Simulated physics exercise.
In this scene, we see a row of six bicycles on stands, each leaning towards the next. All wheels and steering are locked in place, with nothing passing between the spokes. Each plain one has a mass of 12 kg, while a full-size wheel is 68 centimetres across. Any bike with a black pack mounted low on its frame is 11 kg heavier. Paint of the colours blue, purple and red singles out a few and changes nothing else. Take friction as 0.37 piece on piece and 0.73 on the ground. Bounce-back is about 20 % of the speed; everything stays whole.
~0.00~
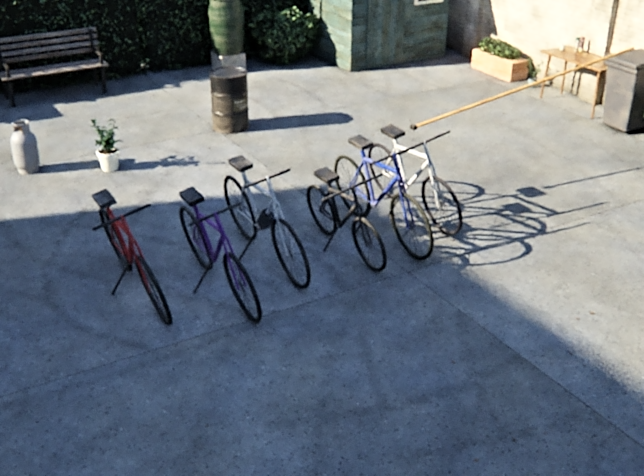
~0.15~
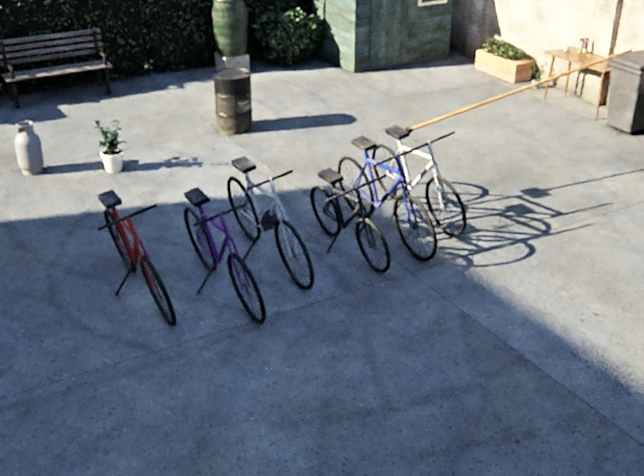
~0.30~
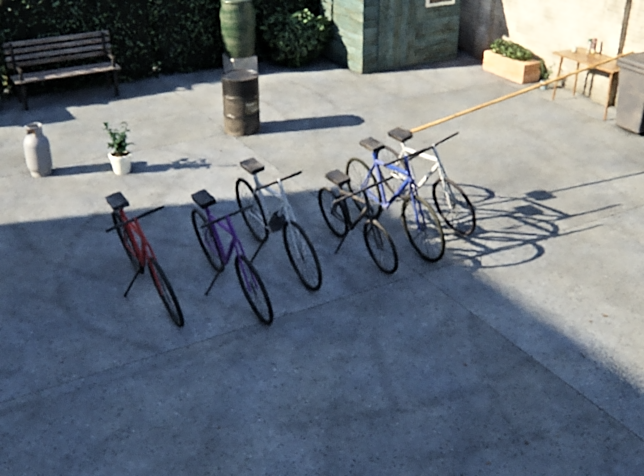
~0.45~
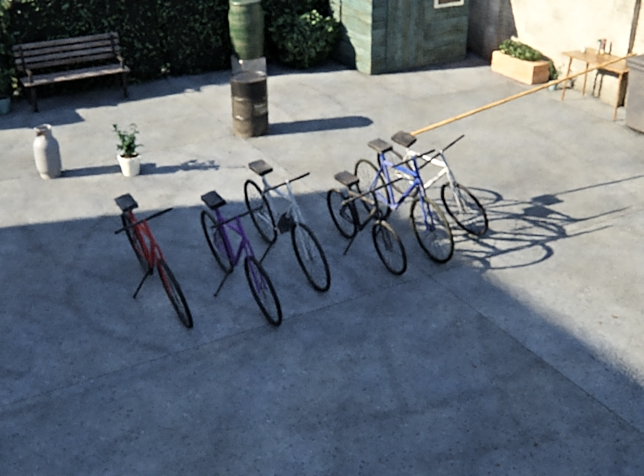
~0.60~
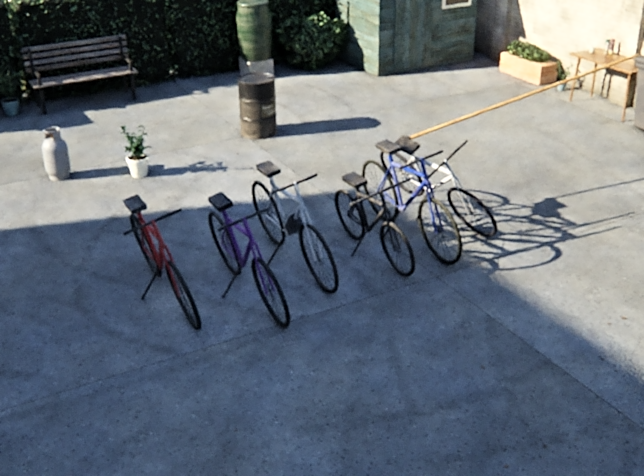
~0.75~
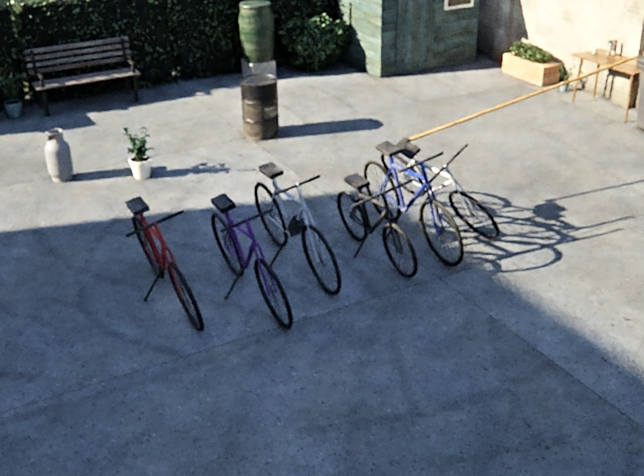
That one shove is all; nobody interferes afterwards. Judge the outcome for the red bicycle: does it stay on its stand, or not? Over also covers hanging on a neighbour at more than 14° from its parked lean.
I'd say it stays put.
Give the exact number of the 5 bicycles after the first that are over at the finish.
3 in total.
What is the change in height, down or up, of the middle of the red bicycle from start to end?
I'd say it sits close to 0 centimetres lower by the end.
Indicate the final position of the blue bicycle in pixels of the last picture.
Look near (369, 252) in the final frame.
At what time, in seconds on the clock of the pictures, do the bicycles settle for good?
At around 3.5 s.
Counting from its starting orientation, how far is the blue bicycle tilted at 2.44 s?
Around 80° from its start.
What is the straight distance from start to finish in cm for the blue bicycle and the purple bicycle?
Displacement in cm - blue: 90; purple: 0.
After 1.80 s, 1 of the 5 other bicycles over; red bicycle unmoved; blue bicycle 37° from how it stood.
After 2.44 s, 2 of the 5 other bicycles over; red bicycle unmoved; blue bicycle lying flat.
In the end (3.5 s), 3 of the 5 other bicycles over; red bicycle unmoved; blue bicycle lying flat; purple bicycle 3° from how it stood. Two left standing. From the last view, middles, red bicycle near (159, 253), blue bicycle near (368, 252).
